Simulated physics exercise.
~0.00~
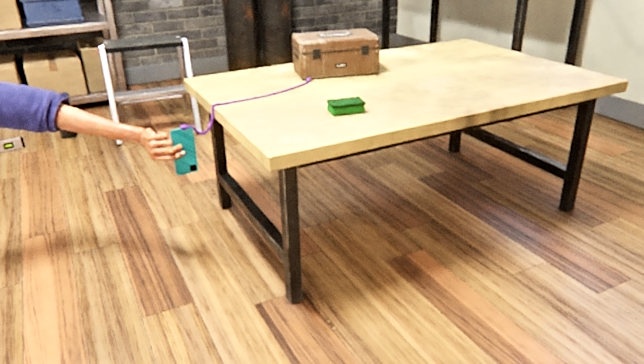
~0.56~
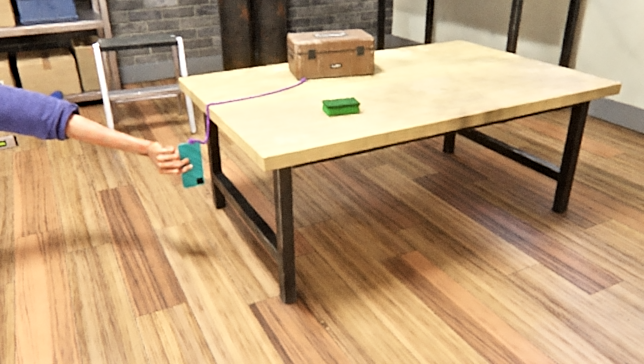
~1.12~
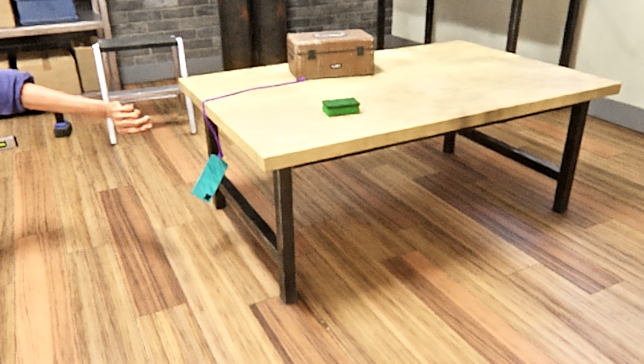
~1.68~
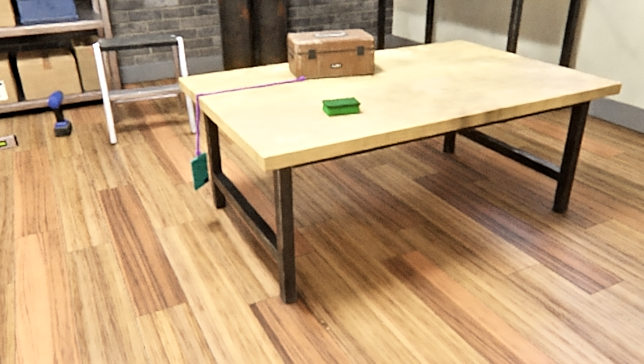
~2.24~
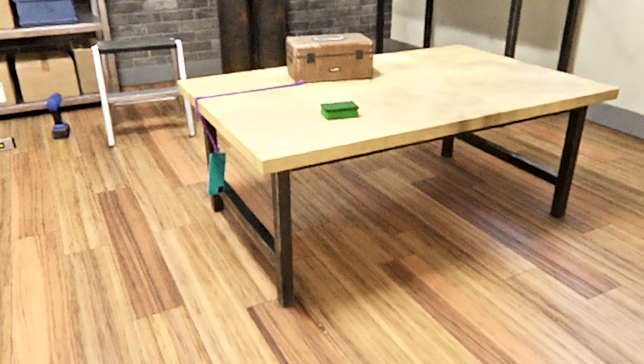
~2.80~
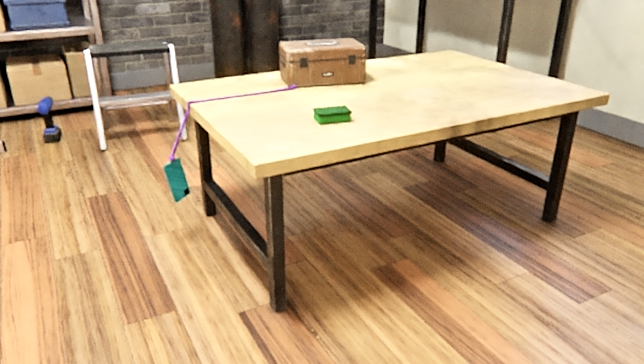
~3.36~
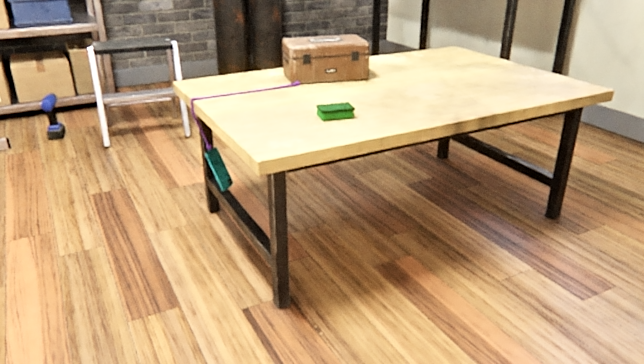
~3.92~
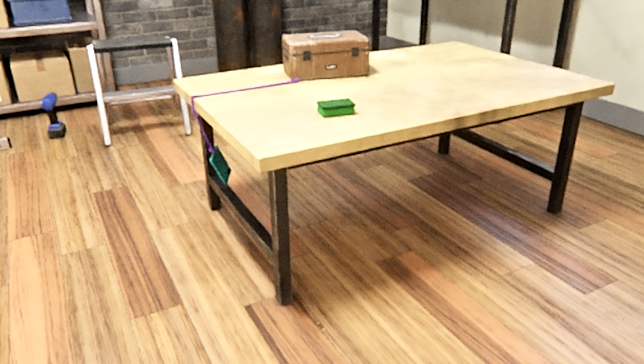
At a workbench, a hand lowering and releasing a turquoise phone, which swings on its cord beside the still toolbox and sponge.
